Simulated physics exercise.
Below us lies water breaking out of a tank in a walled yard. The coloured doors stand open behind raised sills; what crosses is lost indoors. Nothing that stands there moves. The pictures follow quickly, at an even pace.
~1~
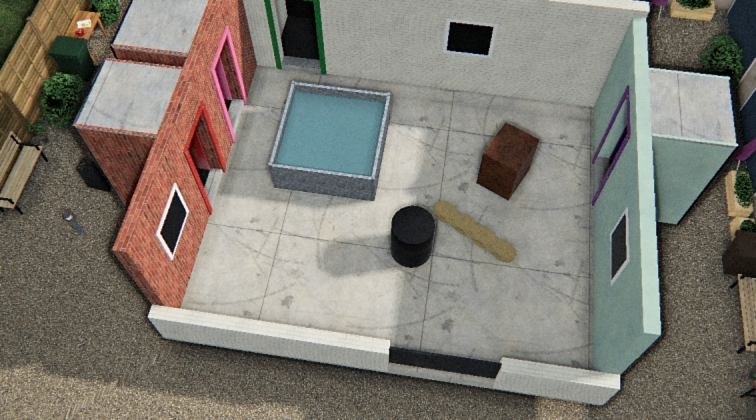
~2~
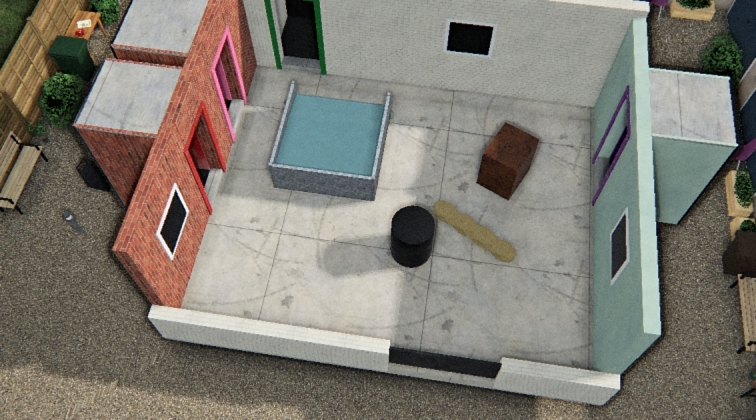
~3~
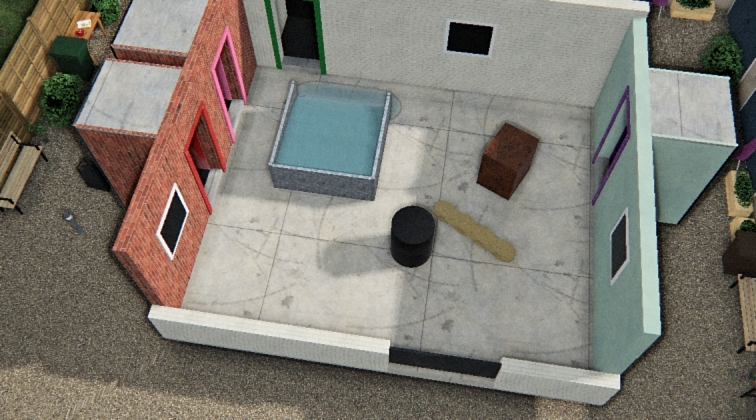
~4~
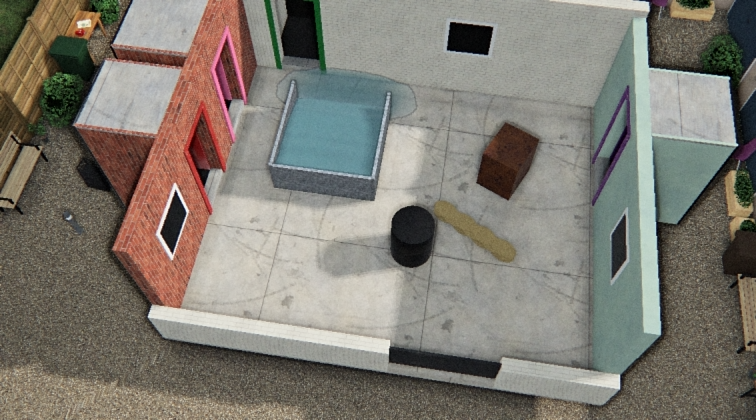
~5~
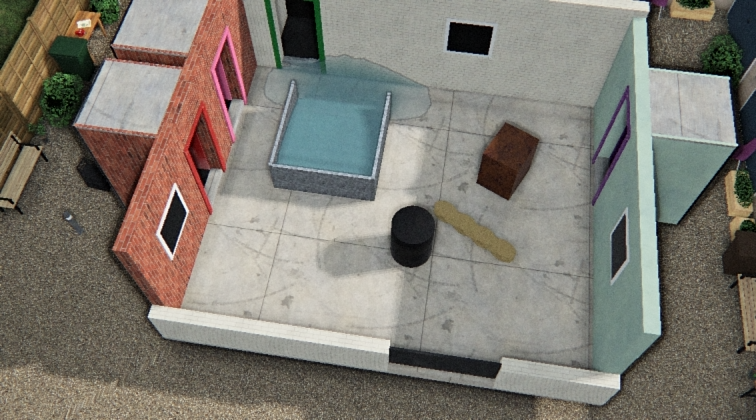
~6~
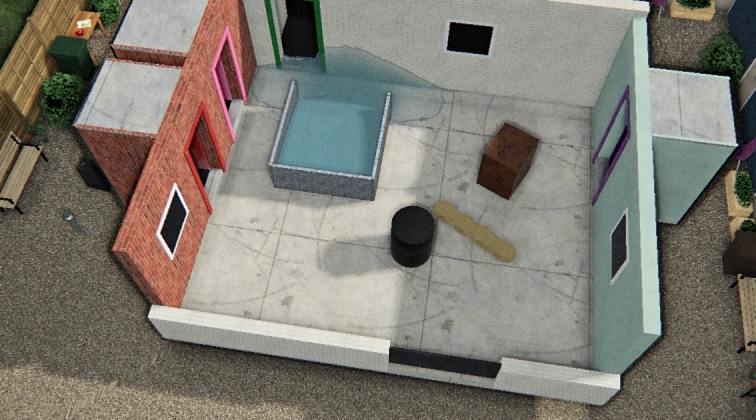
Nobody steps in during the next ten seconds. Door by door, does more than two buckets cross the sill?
The green door takes more than that; the purple door stays under that; the pink door stays under that; the red door stays under that.
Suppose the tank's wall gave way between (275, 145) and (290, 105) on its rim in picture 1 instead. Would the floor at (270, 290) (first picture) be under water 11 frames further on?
There: Flooded.
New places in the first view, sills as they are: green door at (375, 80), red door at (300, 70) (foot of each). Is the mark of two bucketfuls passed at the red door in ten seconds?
My reading: The red door goes over.
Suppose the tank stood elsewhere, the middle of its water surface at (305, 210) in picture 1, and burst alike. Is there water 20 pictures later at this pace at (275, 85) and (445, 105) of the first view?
As listed: Under water, awash.
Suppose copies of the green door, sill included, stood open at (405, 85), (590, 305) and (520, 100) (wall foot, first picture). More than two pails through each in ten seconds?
In that order: Floods, keeps below it, is under.
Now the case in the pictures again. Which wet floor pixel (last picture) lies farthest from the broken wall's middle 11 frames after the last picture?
Around (587, 109).
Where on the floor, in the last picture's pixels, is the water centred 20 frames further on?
Close to (371, 142).
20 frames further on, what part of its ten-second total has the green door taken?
Roughly 95 per cent.
A moment on, water covers 15 % of the floor; the green door over two buckets in, the purple door not reached, the pink door not reached, the red door not reached.
Next, water covers 30 % of the floor; the green door far over two buckets in, the purple door not reached, the pink door wet at the sill, nothing in, the red door wet at the sill, nothing in.
Then, water covers 55 % of the floor; the green door far over two buckets in, the purple door wet at the sill, nothing in, the pink door wet at the sill, nothing in, the red door wet at the sill, nothing in.
Later, water covers 80 % of the floor; the green door far over two buckets in, the purple door wet at the sill, nothing in, the pink door wet at the sill, nothing in, the red door wet at the sill, nothing in.
In the end, water covers 95 % of the floor; the green door far over two buckets in, the purple door wet at the sill, nothing in, the pink door wet at the sill, nothing in, the red door wet at the sill, nothing in.
